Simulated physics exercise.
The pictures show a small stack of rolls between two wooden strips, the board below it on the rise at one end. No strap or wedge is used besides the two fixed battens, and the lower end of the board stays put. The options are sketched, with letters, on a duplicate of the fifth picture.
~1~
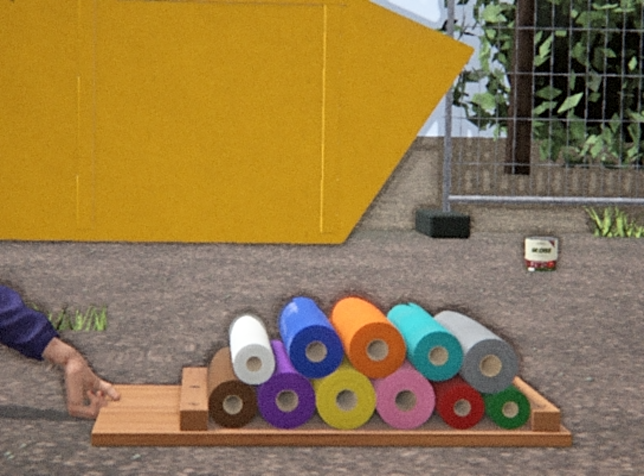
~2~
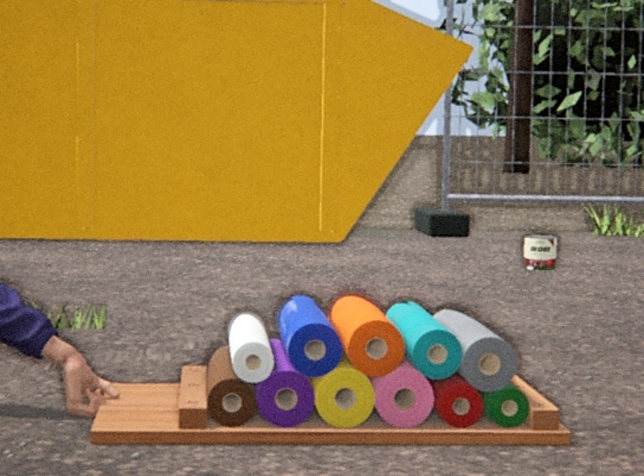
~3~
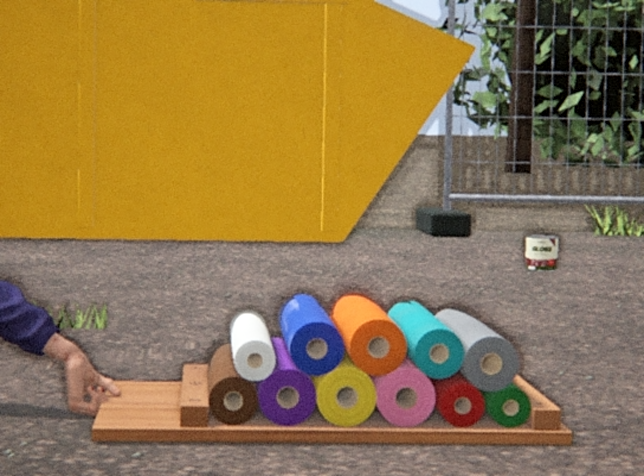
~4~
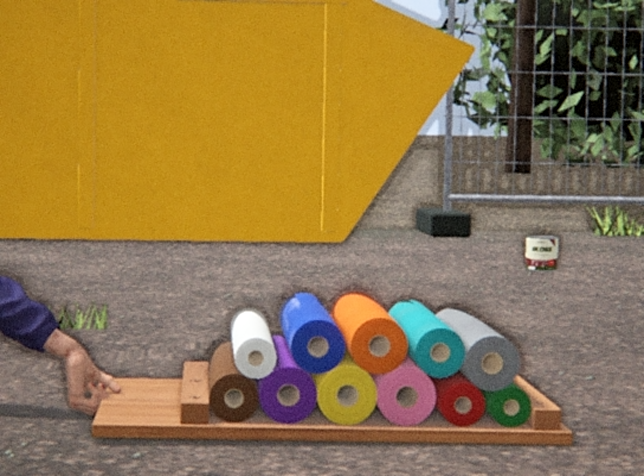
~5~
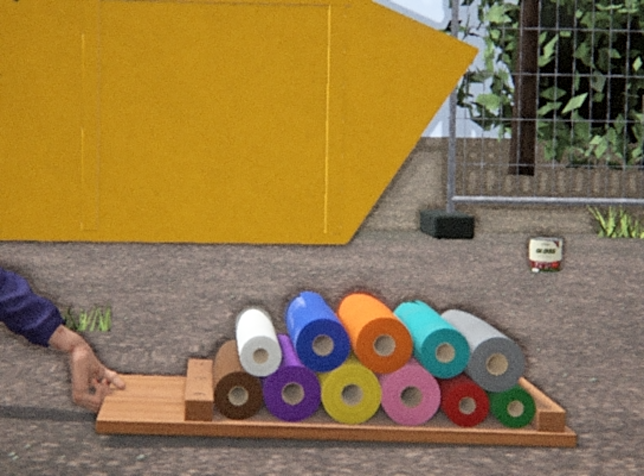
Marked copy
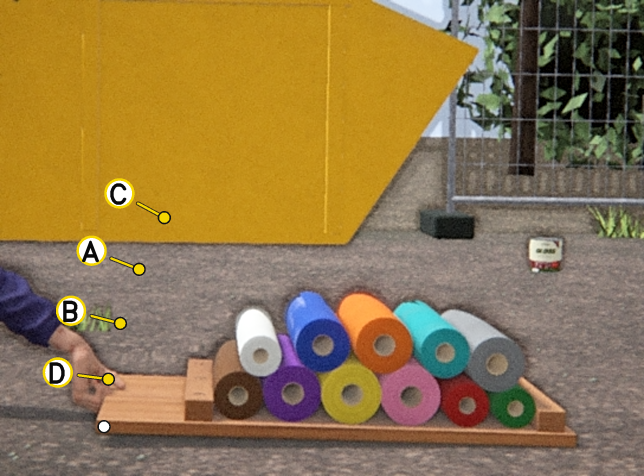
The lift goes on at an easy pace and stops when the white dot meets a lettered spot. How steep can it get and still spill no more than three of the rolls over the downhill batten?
Mark C is as high as it can go.
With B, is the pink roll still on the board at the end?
The pink roll: Yes.
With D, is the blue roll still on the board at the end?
The blue roll: Yes.
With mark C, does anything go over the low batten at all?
Yes, at C.
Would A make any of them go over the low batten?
At A: Yes.
On the marked copy, A at (139, 269); B at (120, 323); C at (164, 217); D at (108, 379); the white dot at (104, 427).
Taking C. A third of the way, board at 16°.
Two thirds of the way, board at 28°.
When it is over, board at 28°, two over the low batten (grey, turquoise).
As for the rest, A two over the low batten (grey, turquoise); B two over the low batten (grey, turquoise); D two over the low batten (grey, turquoise).
